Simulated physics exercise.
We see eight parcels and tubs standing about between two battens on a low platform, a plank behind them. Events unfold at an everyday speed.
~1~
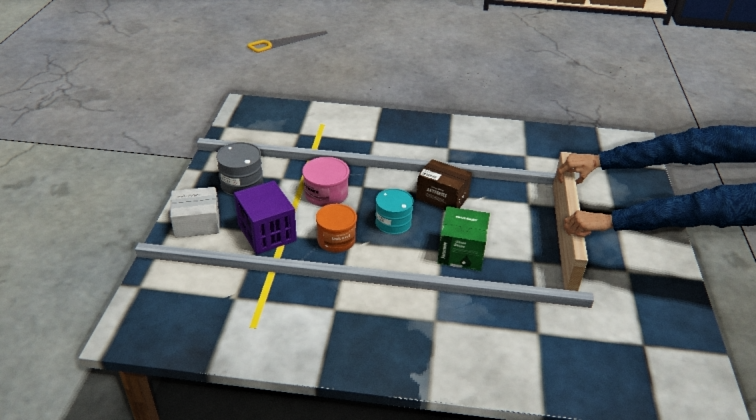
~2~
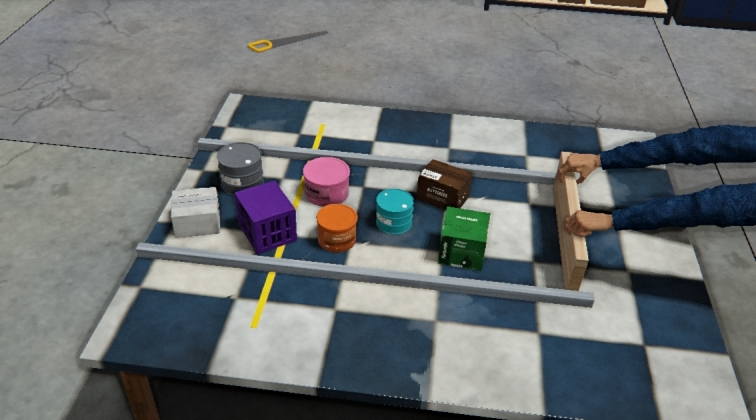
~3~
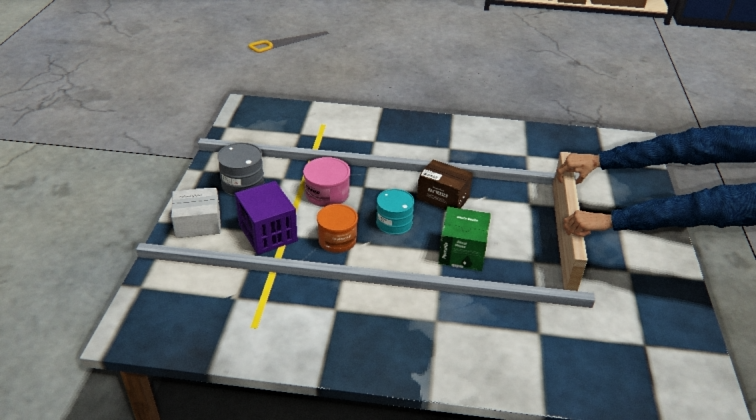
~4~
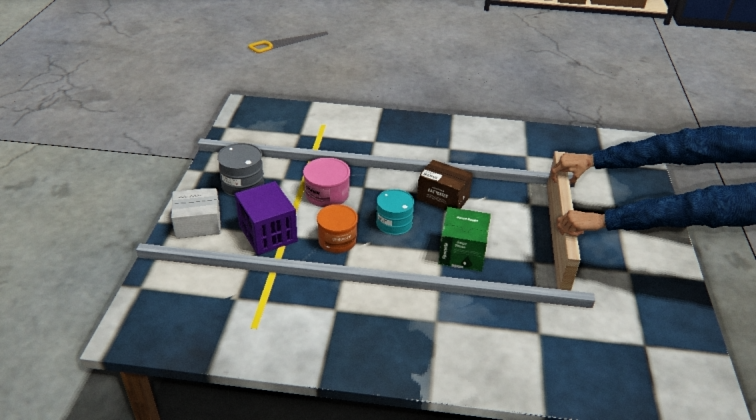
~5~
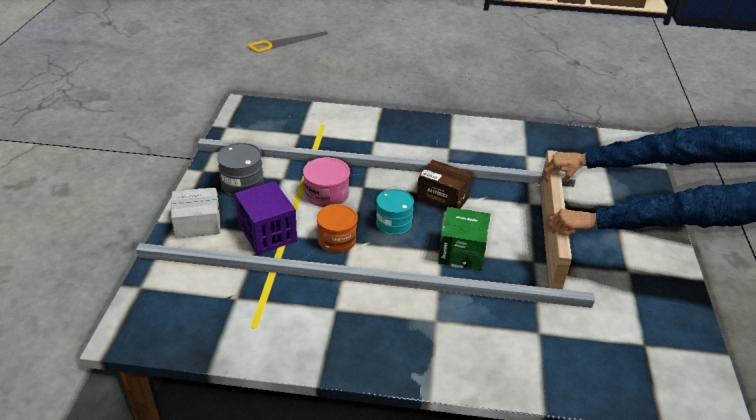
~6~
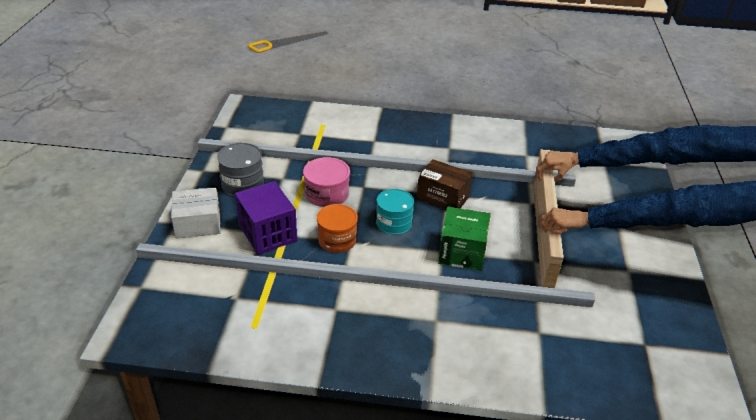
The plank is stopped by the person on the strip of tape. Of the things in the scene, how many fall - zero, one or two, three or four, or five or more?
After that push, what drops off the edge is fewer than three, not none.
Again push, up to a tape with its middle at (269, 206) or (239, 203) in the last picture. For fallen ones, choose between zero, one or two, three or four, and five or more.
First place: One or two; second place: Three to four.
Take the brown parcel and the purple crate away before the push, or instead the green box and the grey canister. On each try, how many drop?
That makes 0 fallen, then 0 fallen in the other try.
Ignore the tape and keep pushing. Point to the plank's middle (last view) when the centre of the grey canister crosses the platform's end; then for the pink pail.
(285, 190) and (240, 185), more or less.
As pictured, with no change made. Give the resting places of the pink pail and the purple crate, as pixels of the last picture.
Final centres, in order: Near (235, 173), near (181, 212).
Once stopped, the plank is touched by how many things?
My count gives 3.
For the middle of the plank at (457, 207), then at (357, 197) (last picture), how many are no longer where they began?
At the first spot the count is 2, and at the second it is 6.
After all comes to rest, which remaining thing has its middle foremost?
It would be the grey canister.
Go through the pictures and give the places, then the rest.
The first frame shows white box (195, 212); grey canister (240, 169); purple crate (266, 217); plank (568, 219); tape (294, 209).
The second frame shows grey canister (241, 169); pink pail (327, 182).
The third frame shows purple crate (267, 217); orange pail (337, 229).
The fourth frame shows white box (196, 213); plank (562, 219).
The fifth frame shows grey canister (241, 170); turquoise canister (395, 211).
The sixth frame shows white box (196, 213); grey canister (241, 170); purple crate (266, 217); plank (546, 216); tape (295, 209).
Early on, none off yet; white box at rest near (196, 213); grey canister at rest near (241, 170); purple crate at rest near (266, 217).
A while later, none off yet; white box travelled a little near (188, 211); grey canister travelled a little near (236, 169); purple crate travelled about its own width near (230, 217).
Finally, the number that fall off is one or two; lost, white box.
